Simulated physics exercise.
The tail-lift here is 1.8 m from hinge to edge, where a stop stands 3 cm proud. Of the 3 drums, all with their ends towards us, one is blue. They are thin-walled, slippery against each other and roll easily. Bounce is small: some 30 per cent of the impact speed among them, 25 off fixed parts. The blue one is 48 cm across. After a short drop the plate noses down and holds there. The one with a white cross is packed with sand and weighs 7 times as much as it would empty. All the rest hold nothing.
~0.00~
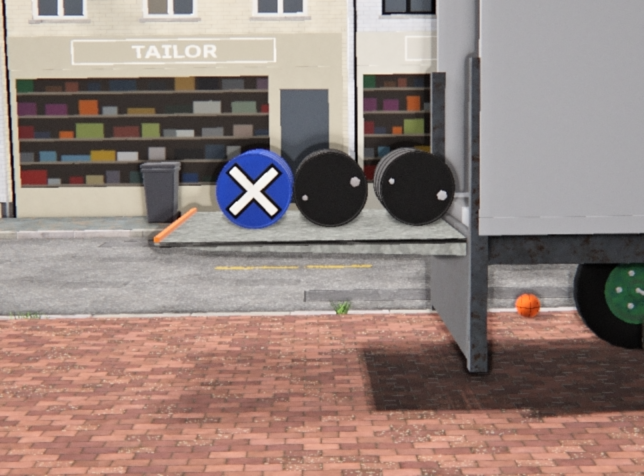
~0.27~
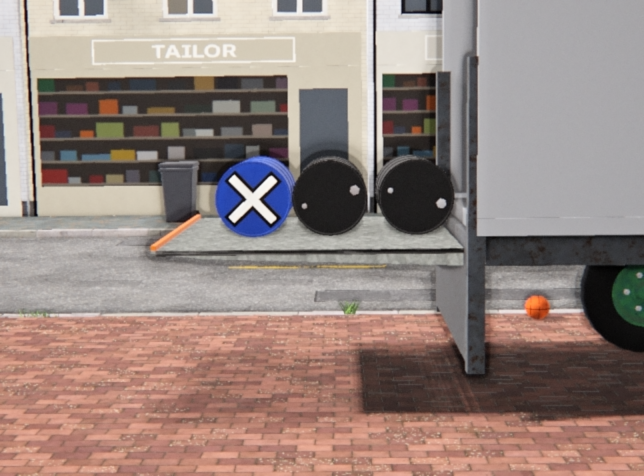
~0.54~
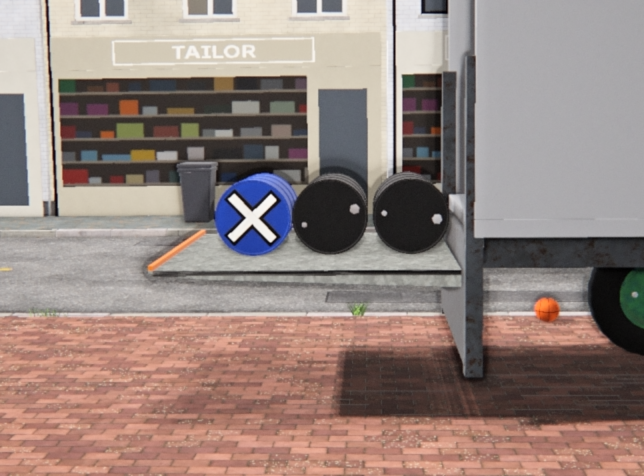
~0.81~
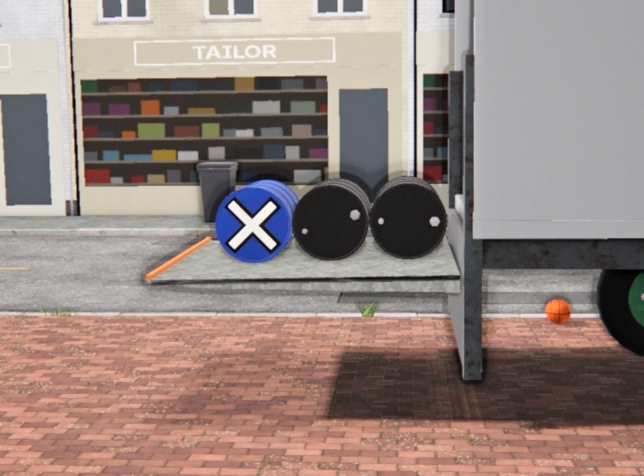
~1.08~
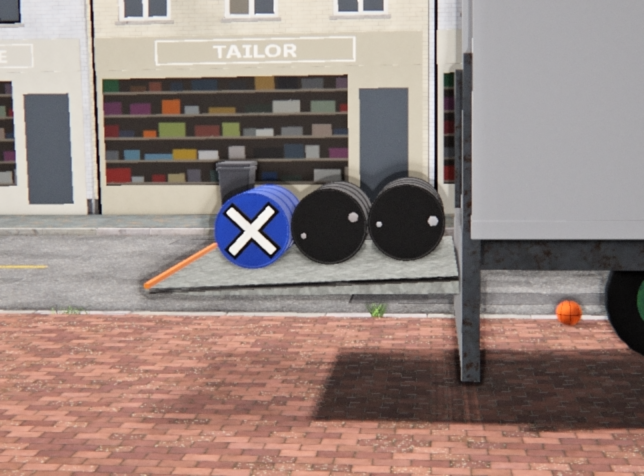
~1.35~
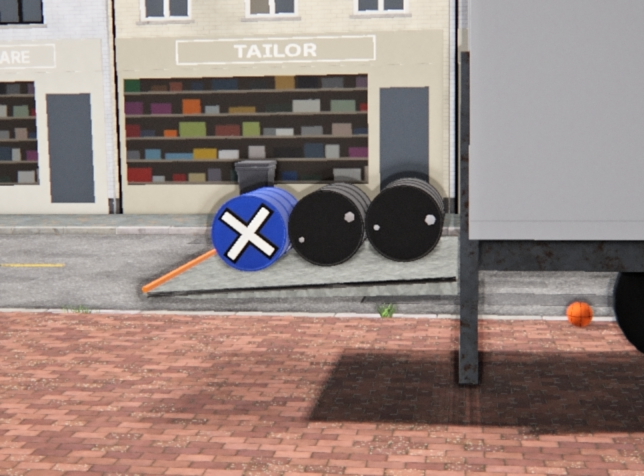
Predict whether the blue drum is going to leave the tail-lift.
The blue one stays on the plate.
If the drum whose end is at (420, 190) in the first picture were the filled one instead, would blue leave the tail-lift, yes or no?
In that case blue yes.
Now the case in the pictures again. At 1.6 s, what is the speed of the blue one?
Roughly 0.2 m/s.
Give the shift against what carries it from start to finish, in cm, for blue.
Blue 40.
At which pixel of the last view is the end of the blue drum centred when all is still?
Around (190, 237).
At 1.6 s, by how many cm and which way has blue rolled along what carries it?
Blue 5 left.
Then, 1.6 s in, blue is on the plate, 45 cm from the stop, rolling left; 0 gone from the plate.
Then, 1.8 s in, blue is on the plate, 40 cm from the stop, rolling left; 0 gone from the plate.
Then, 2.8 s in, blue is on the plate, 10 cm from the stop; 0 gone from the plate.
In the end (4.7 s), blue is on the plate, 10 cm from the stop; 0 gone from the plate.
